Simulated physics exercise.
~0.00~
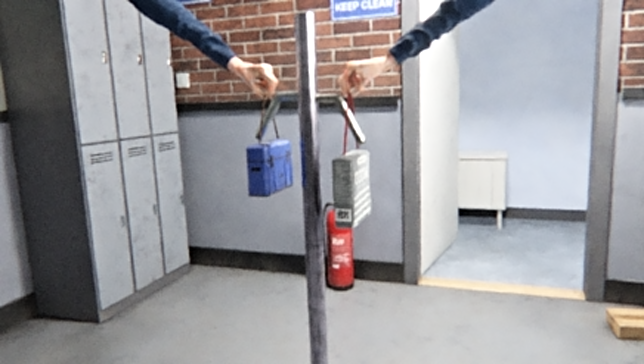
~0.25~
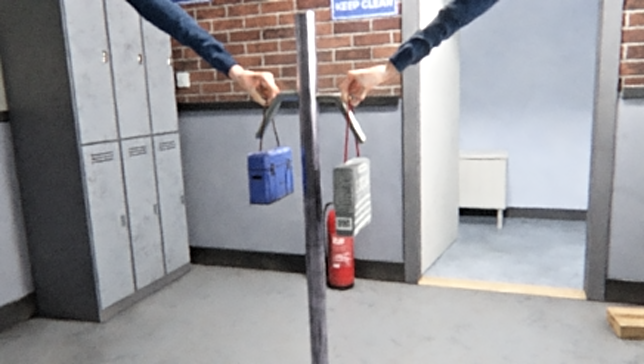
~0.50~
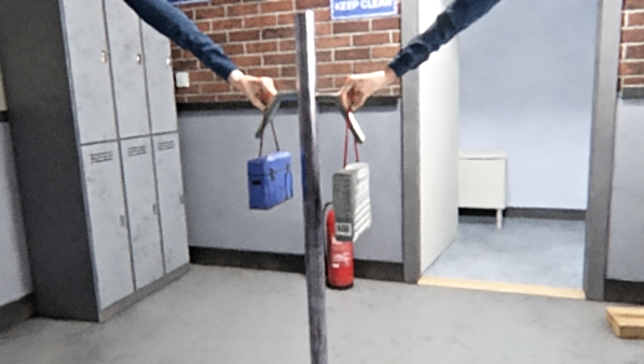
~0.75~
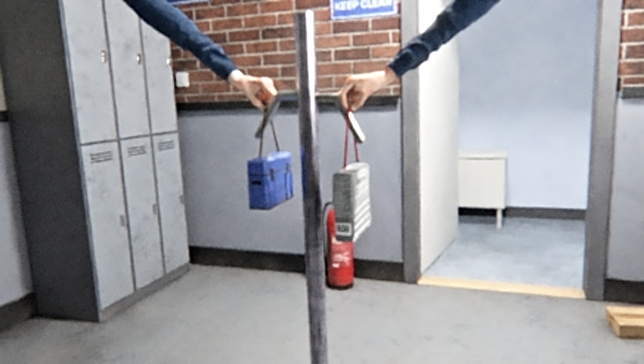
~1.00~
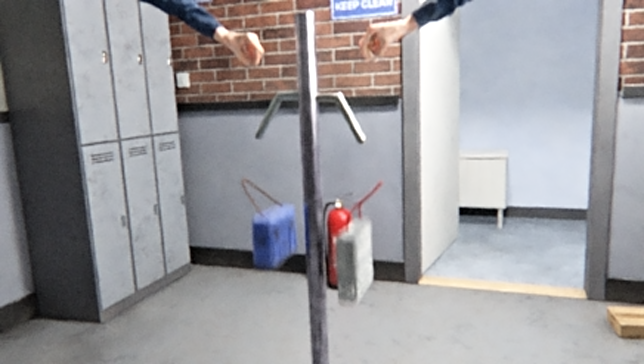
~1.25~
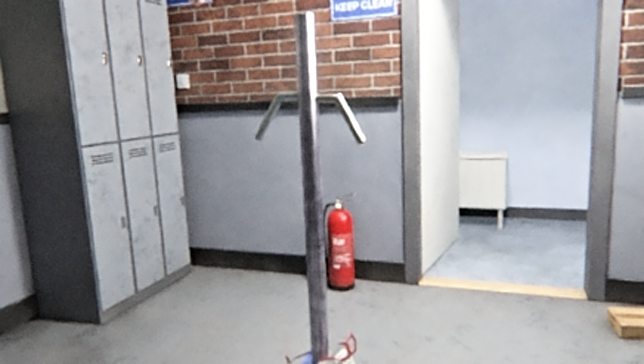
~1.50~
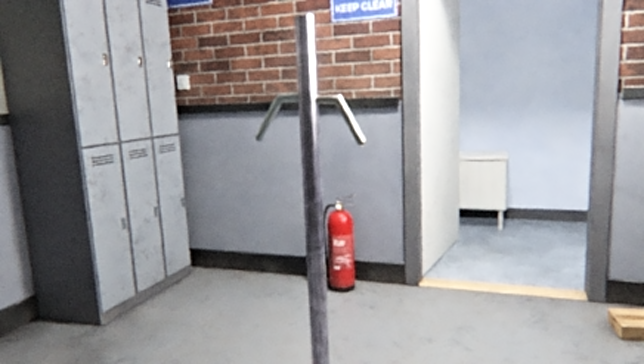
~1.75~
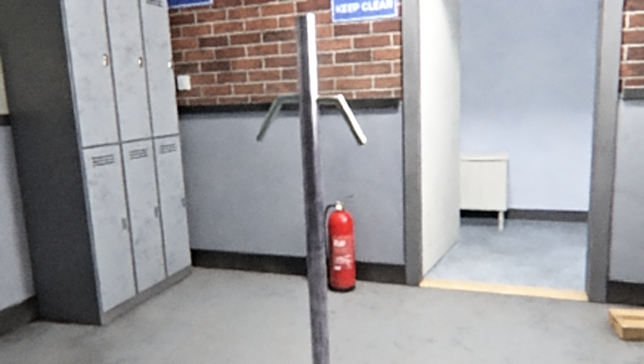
Blue case and grey bag being lowered onto a stand's two pegs by hands, then dropping out of view once released.
